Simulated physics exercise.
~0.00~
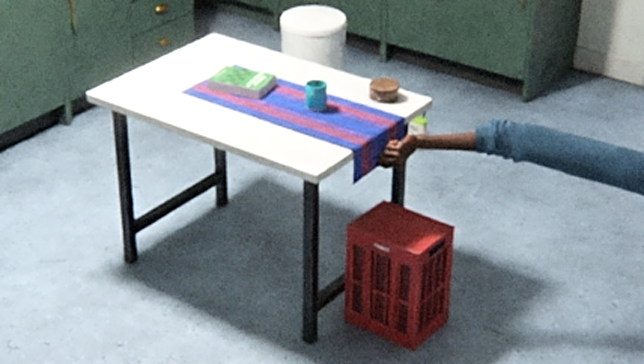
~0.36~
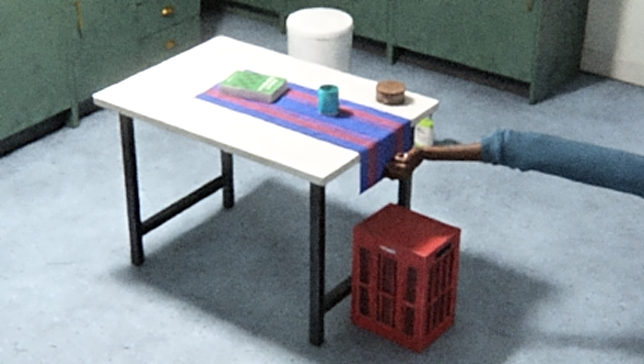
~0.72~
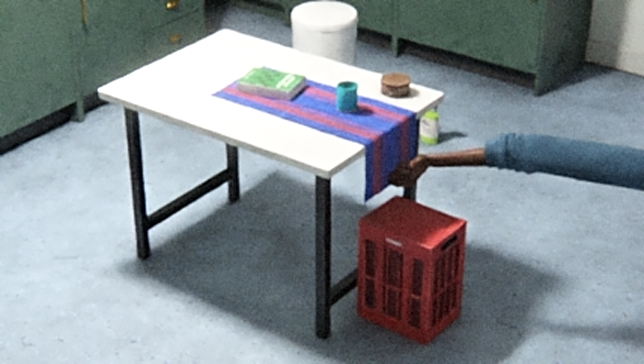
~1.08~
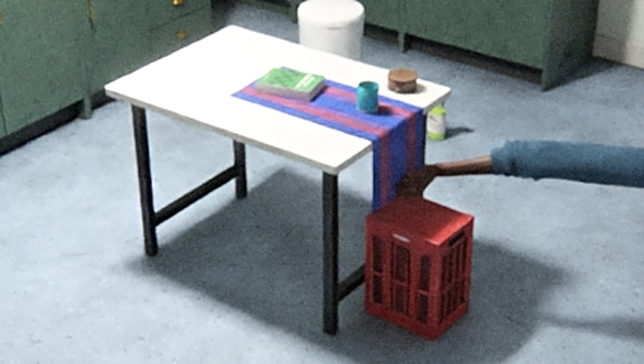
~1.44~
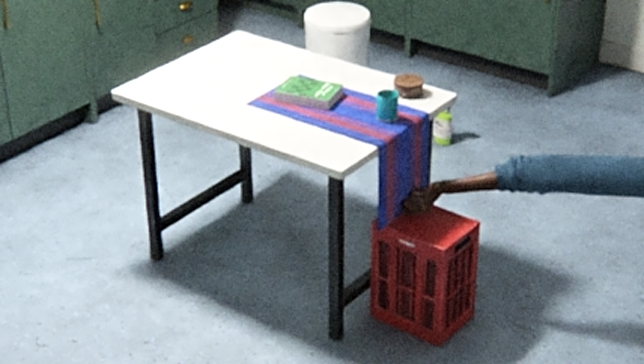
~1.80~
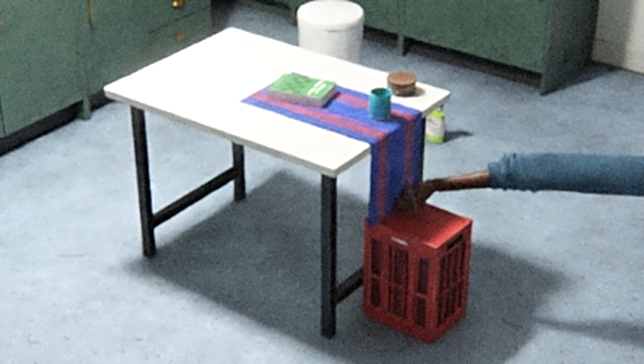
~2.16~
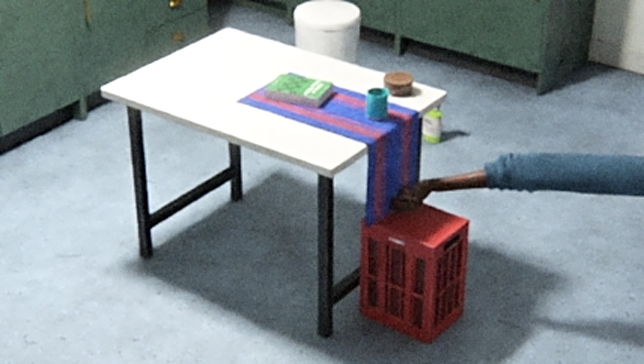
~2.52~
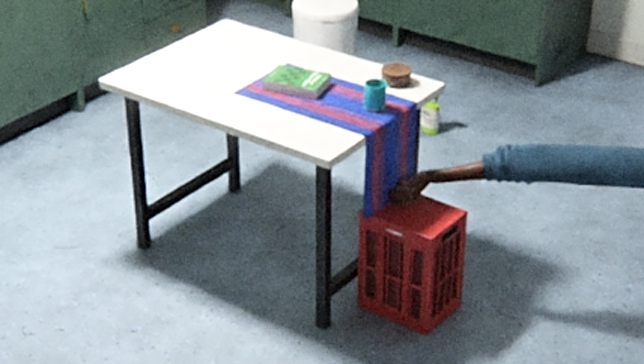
At a white table, a hand pulling a blue striped cloth down to a red crate, carrying mug and book along, then stopping.
